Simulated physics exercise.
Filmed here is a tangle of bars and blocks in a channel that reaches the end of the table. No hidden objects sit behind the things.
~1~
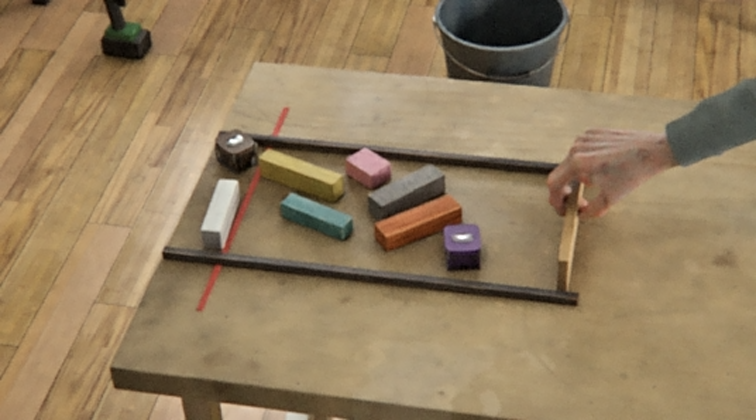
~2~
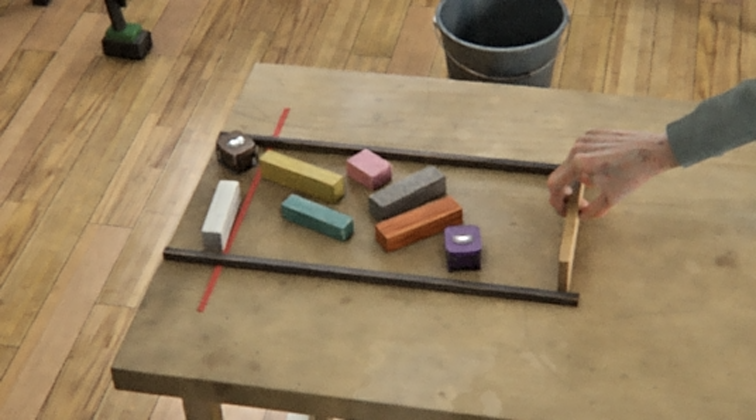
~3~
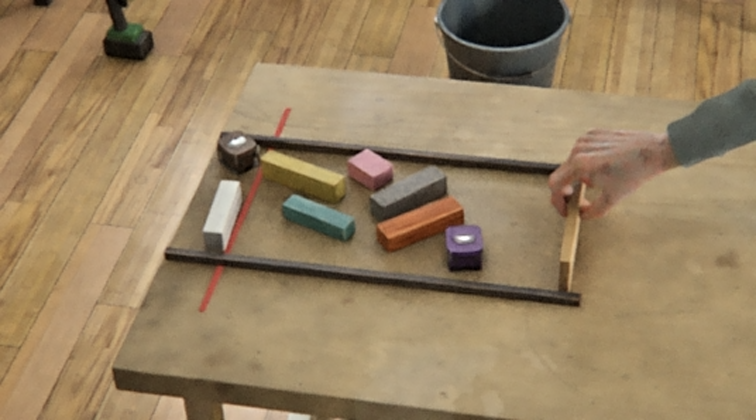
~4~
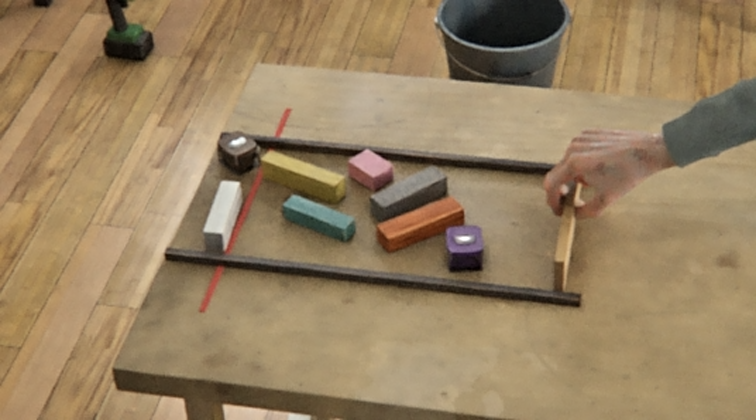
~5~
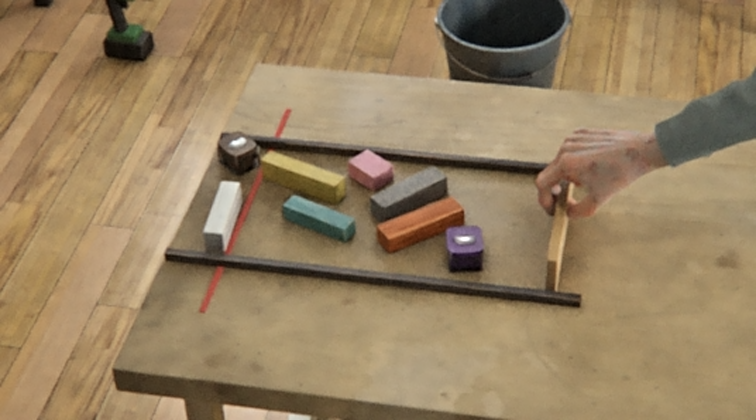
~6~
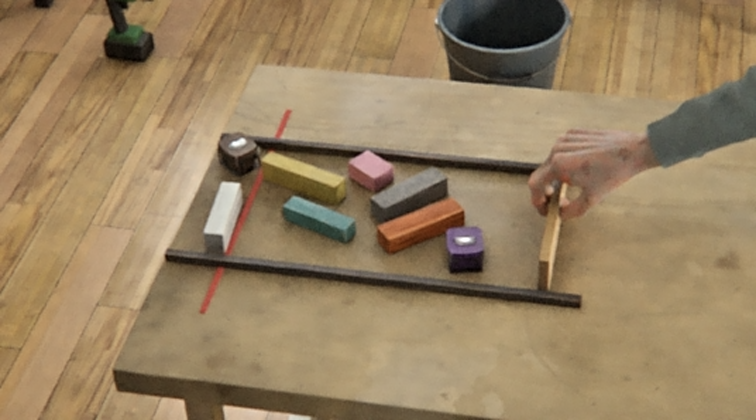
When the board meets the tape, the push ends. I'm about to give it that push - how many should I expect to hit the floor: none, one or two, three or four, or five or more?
Expect three or four.
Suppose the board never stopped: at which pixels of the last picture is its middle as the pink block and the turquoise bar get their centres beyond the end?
Pink block over the end: About (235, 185). Turquoise bar over the end: About (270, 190).
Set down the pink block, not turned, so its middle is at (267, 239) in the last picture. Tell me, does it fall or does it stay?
In that case it keeps its place.
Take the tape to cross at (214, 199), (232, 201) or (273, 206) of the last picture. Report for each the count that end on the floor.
Result per try: 7; 4; 1.
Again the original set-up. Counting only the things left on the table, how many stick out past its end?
The number would be 3.
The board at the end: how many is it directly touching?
The count in contact is 3.
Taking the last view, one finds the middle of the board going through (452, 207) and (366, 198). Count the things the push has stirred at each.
2 and 7.
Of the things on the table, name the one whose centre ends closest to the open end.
Pink block.
Early on, none off yet; brown case at rest near (239, 154); white stick at rest near (224, 217); yellow bar at rest near (303, 178).
A while later, none off yet; brown case moving near (236, 153); white stick at rest near (224, 217); yellow bar travelled a little near (288, 172).
Further along, one off so far; brown case in the air near (181, 284); white stick travelled a little near (201, 218); yellow bar travelled about its own width near (227, 157).
Finally, the number that fall off is three or four; lost, turquoise bar, yellow bar, white stick and brown case.
